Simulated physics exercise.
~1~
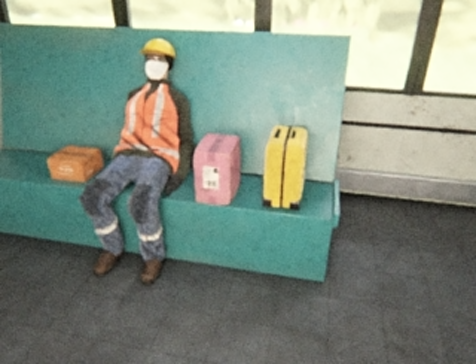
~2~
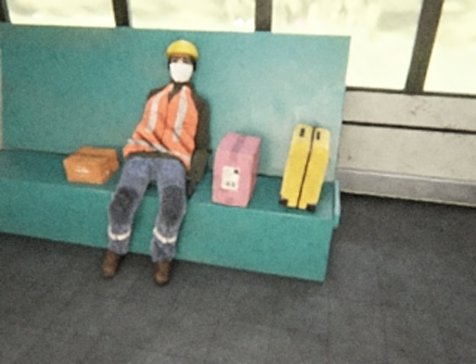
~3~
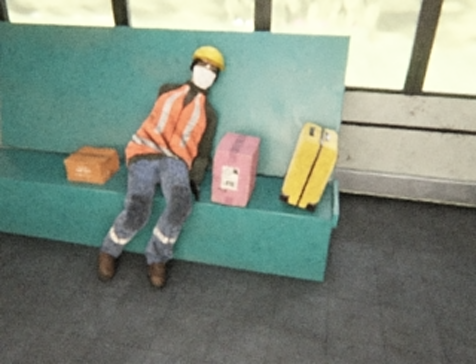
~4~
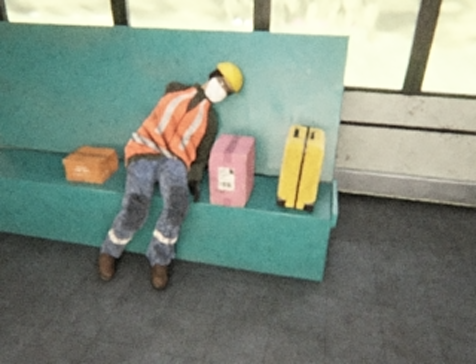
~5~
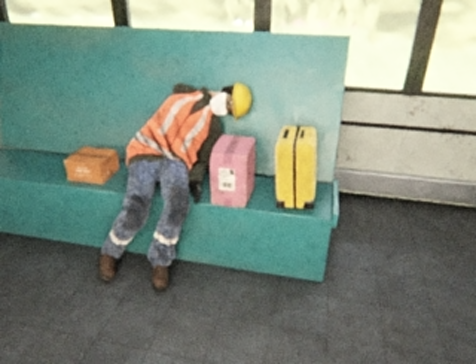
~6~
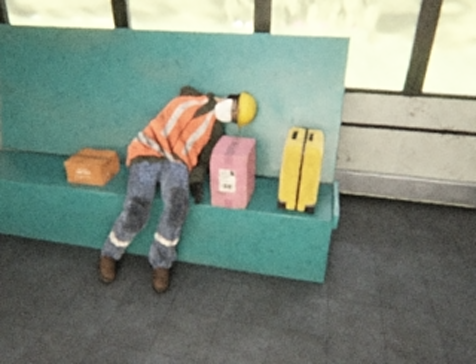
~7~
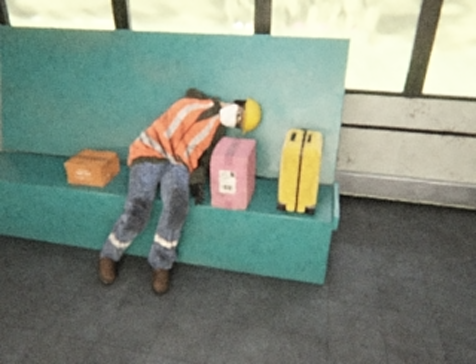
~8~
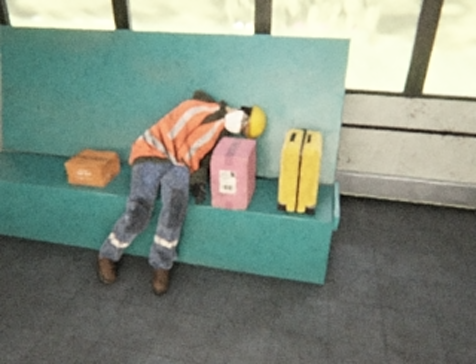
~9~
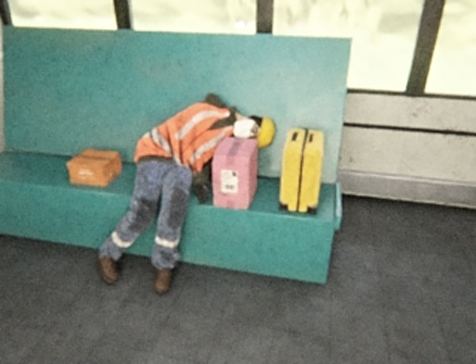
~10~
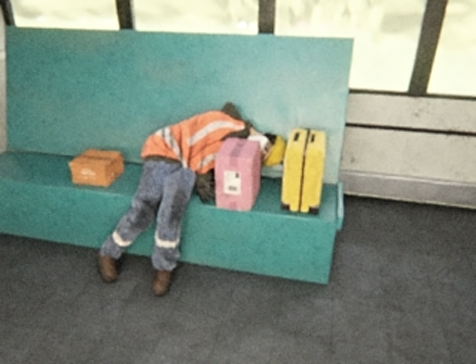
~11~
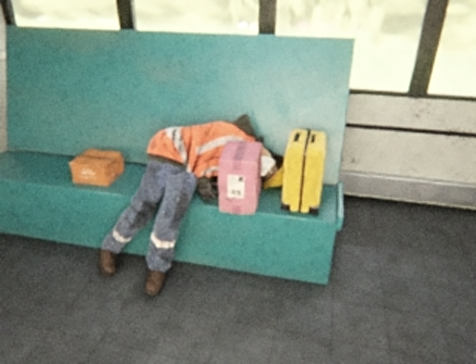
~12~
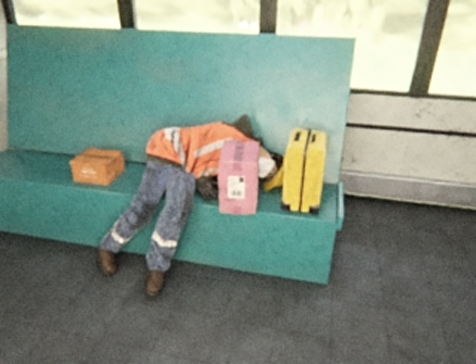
A sleeping worker in an orange vest and yellow helmet slumped to the right on a teal bench while the yellow case tipped briefly and settled upright, then sagged down behind the pink case, with all the luggage still on the seat.
